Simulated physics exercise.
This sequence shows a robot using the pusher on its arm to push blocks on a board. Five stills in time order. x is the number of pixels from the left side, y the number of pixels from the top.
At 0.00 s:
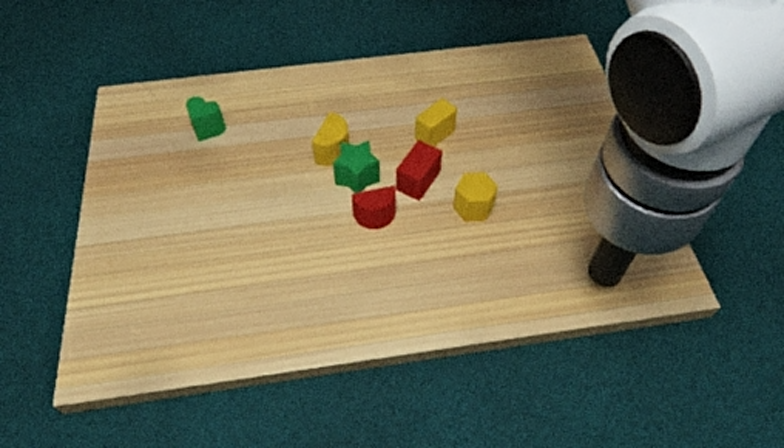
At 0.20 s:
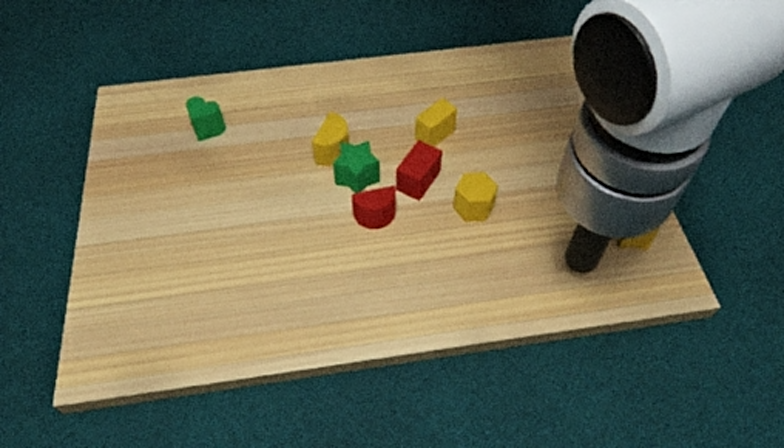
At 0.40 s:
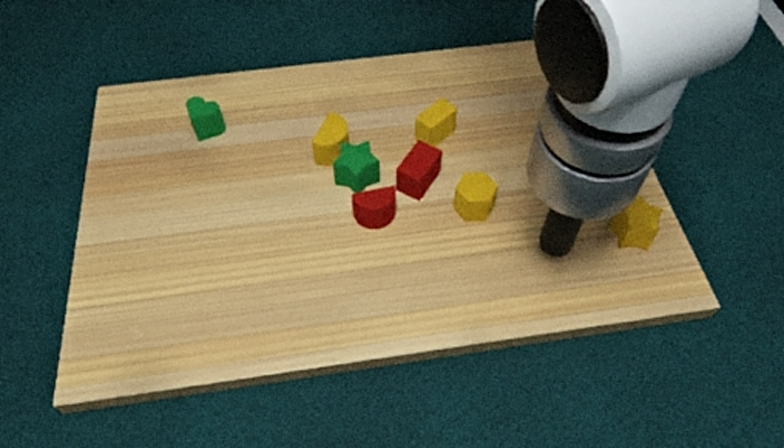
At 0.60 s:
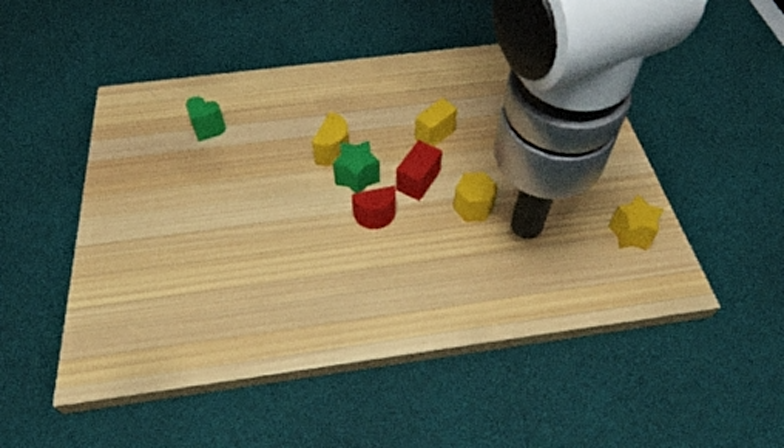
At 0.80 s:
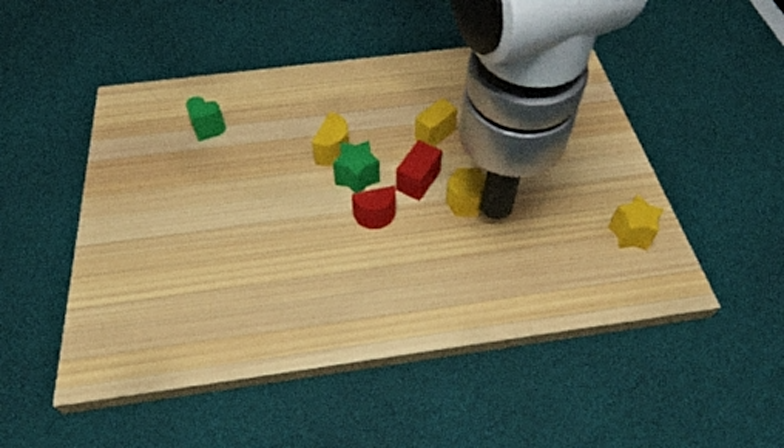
To begin with, a robot arm holds its dark pusher near the right side of a wooden board scattered with red, green and yellow blocks. The pusher glides left and slightly away, uncovering a yellow star, then meets the yellow hexagonal block and nudges it slightly left.
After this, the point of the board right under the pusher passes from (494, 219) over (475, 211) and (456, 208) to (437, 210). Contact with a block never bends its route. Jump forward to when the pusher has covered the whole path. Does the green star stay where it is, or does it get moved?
That one stays where it is.
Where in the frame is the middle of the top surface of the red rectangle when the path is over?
Roughly at (398, 147).
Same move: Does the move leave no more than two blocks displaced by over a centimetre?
Yes.
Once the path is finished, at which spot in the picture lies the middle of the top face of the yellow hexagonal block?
In the picture, that point is around (419, 166).
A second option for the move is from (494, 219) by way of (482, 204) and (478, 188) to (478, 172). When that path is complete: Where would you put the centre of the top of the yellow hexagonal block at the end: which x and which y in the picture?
Pixel (447, 160).
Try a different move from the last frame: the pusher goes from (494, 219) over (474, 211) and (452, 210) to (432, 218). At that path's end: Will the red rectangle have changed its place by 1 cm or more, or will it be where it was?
The red rectangle is moved.
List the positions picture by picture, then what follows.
Tip of the pusher (605, 273), middles of tops, green star (356, 156), red rectangle (419, 159), yellow hexagonal block (477, 186), in the first picture.
Pusher (581, 259), nothing pushed, in the second picture.
Pusher (555, 243), nothing pushed, in the third picture.
Pusher (527, 226), nothing pushed, in the fourth picture.
Pusher (496, 207), green star (356, 156), red rectangle (419, 159), yellow hexagonal block (469, 181), in the fifth picture.
What follows on the original path. Halfway along, pusher (468, 198); red rectangle (413, 156); yellow hexagonal block (443, 170).
At the end, pusher (438, 199); green star unmoved; red rectangle (398, 147), turned 30° clockwise; yellow hexagonal block (419, 166), turned 30° clockwise.
